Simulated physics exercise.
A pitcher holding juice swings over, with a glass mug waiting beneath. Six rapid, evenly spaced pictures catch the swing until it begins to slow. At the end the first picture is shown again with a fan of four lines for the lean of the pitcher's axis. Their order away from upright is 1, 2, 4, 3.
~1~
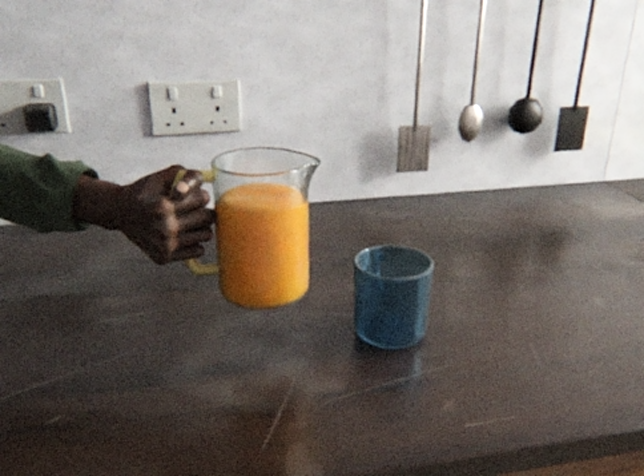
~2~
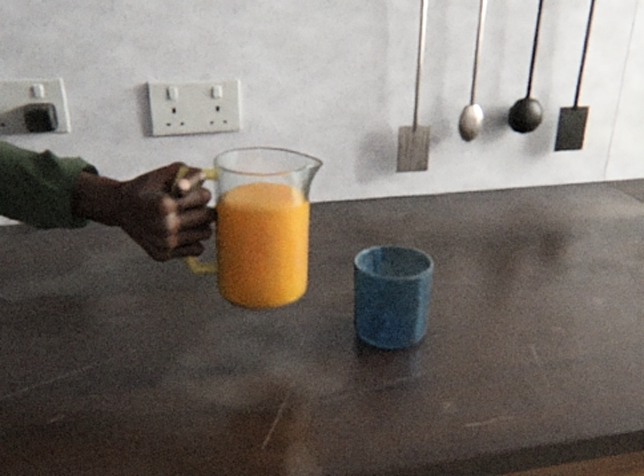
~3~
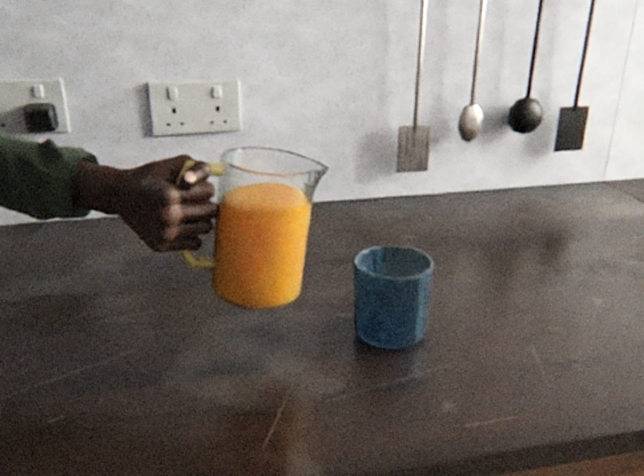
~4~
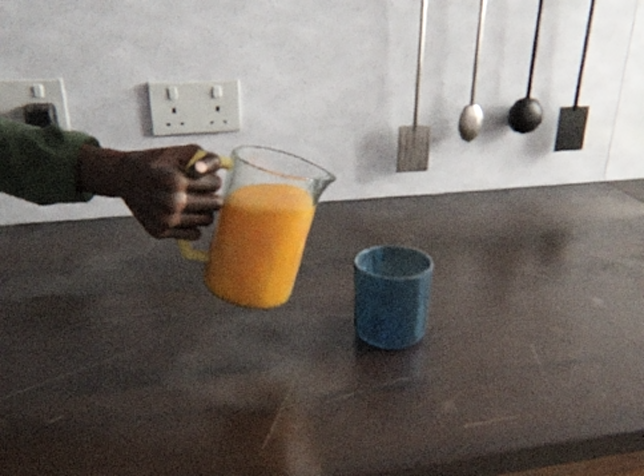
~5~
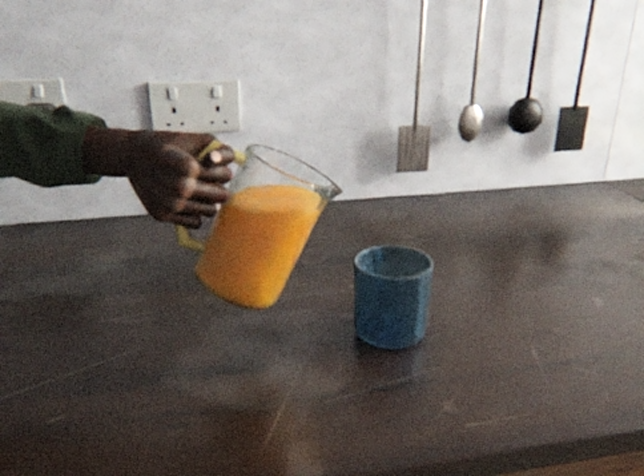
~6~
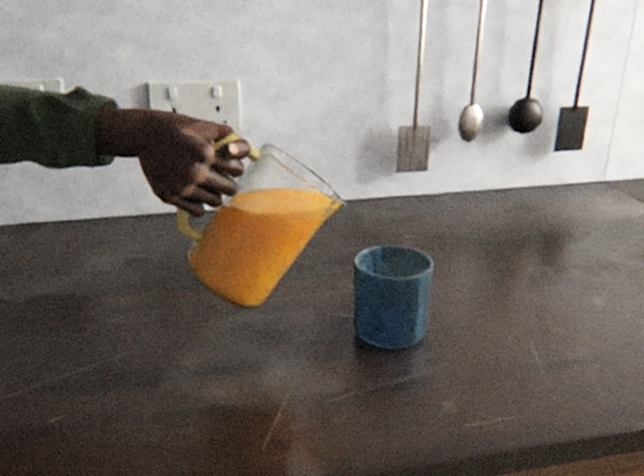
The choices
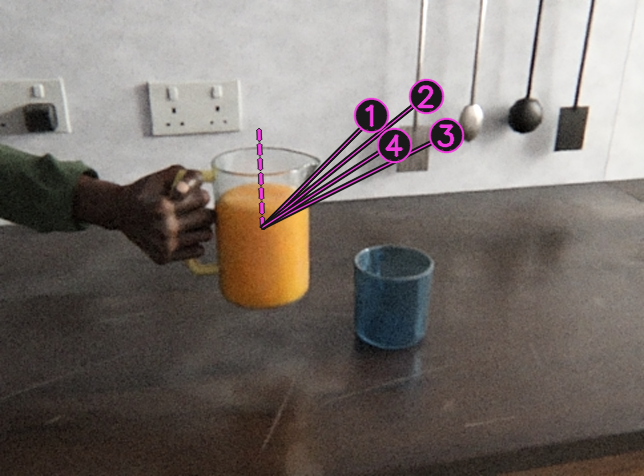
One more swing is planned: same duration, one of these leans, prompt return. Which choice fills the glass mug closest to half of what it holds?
It is 3.
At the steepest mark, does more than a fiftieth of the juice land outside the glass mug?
No.
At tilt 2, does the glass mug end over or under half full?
Under half.
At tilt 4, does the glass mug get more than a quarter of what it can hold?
Yes.
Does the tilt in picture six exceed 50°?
No, it does not.
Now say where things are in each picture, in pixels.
In the first picture, upright, lip at (318, 160); rim of the glass mug round (394, 261); nothing has left yet.
In the second picture, upright, lip at (321, 162); nothing has left yet.
In the third picture, tipped about 7°, lip at (326, 167); nothing has left yet.
In the fourth picture, tipped about 16°, lip at (334, 177); nothing has left yet.
In the fifth picture, tipped about 26°, lip at (341, 189); nothing has left yet.
In the sixth picture, tipped about 37°, lip at (345, 204); nothing has left yet.
On the marked copy, 1 at (360, 128); 2 at (412, 106); 3 at (431, 142); 4 at (378, 152).
With 1, the glass mug ends with about 10 % of what it can hold.
With 2, the glass mug ends with about 19 % of what it can hold.
With 3, the glass mug ends with about 48 % of what it can hold.
With 4, the glass mug ends with about 31 % of what it can hold.
